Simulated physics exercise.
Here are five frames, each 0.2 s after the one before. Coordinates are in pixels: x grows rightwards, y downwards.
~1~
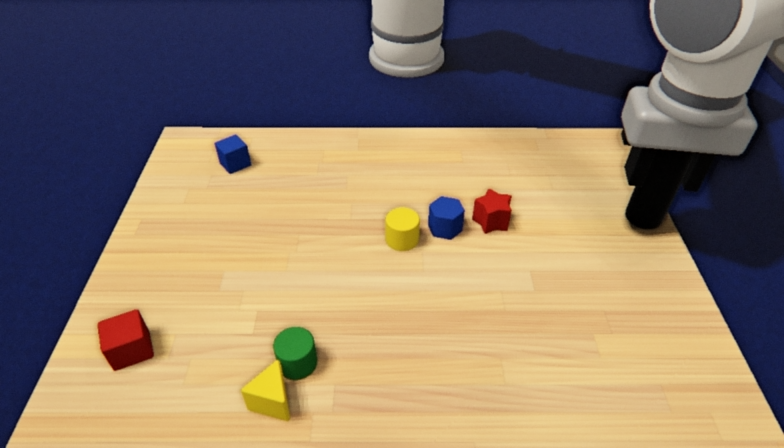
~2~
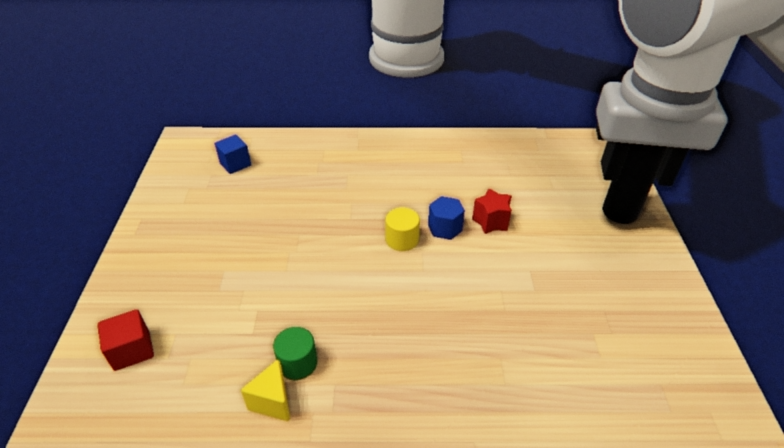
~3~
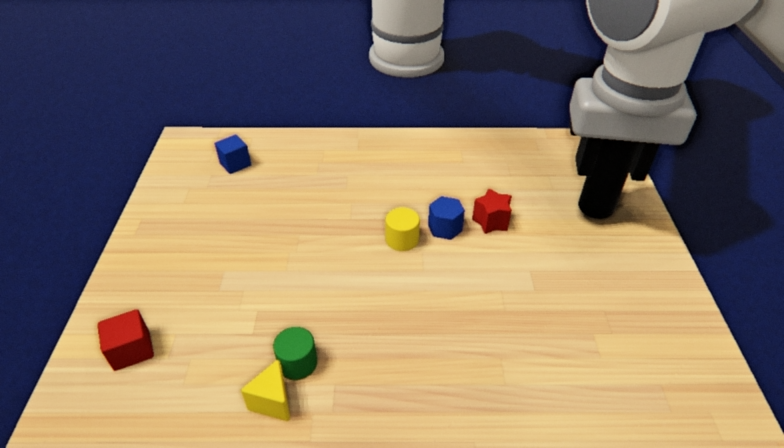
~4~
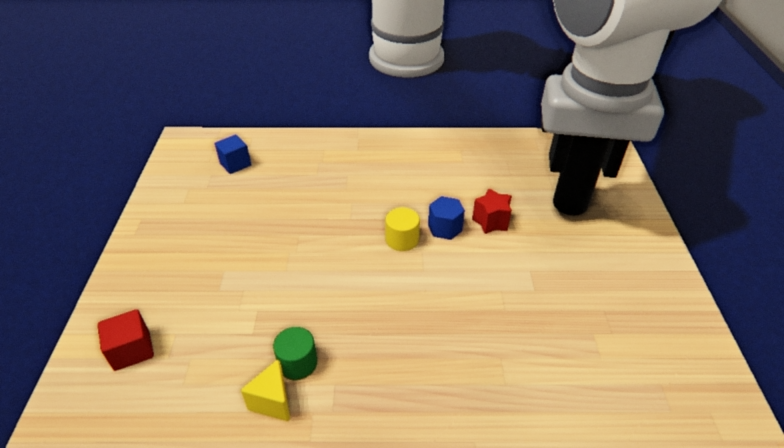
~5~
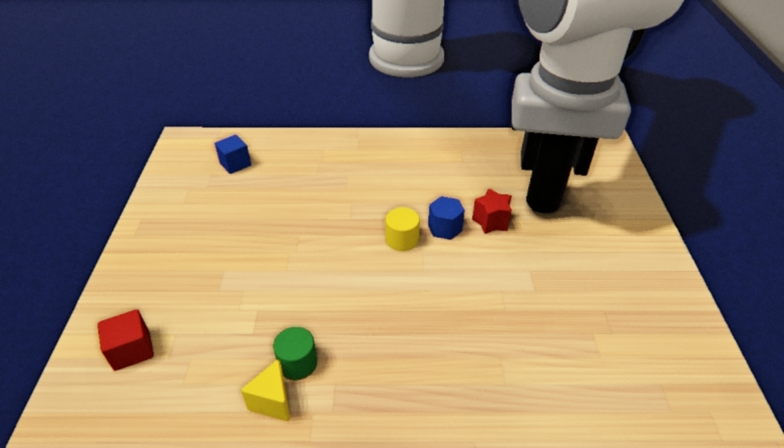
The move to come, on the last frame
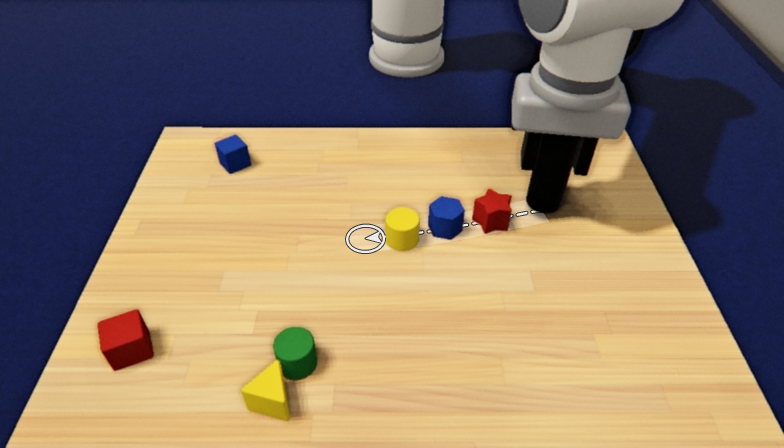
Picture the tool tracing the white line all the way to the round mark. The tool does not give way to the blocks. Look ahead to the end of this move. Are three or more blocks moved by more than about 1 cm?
The answer is yes.
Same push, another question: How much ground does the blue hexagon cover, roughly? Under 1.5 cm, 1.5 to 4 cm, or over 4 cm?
It moves more than 4 cm.
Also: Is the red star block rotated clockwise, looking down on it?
No - that is not the case.
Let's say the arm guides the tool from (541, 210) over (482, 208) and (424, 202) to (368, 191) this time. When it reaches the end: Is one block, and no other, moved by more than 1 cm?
Final answer: No.
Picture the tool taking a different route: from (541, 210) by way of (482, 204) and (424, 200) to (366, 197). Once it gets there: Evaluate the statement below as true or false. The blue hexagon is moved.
The statement is incorrect.
Path on the board, from (541, 210) by way of (457, 227) to (366, 239).
What follows on the original path. One third of the way, tool (485, 214); yellow circle (397, 218); blue hexagon (429, 210), turned 45° clockwise; red star block (461, 211), turned 40° anticlockwise.
Two thirds of the way, tool (428, 225); yellow circle (336, 229); blue hexagon (368, 221), turned 60° clockwise; red star block (402, 225), turned 45° anticlockwise.
At the end, tool (365, 232); yellow circle (271, 245); blue hexagon (304, 233), turned 50° clockwise; red star block (339, 234), turned 50° anticlockwise.
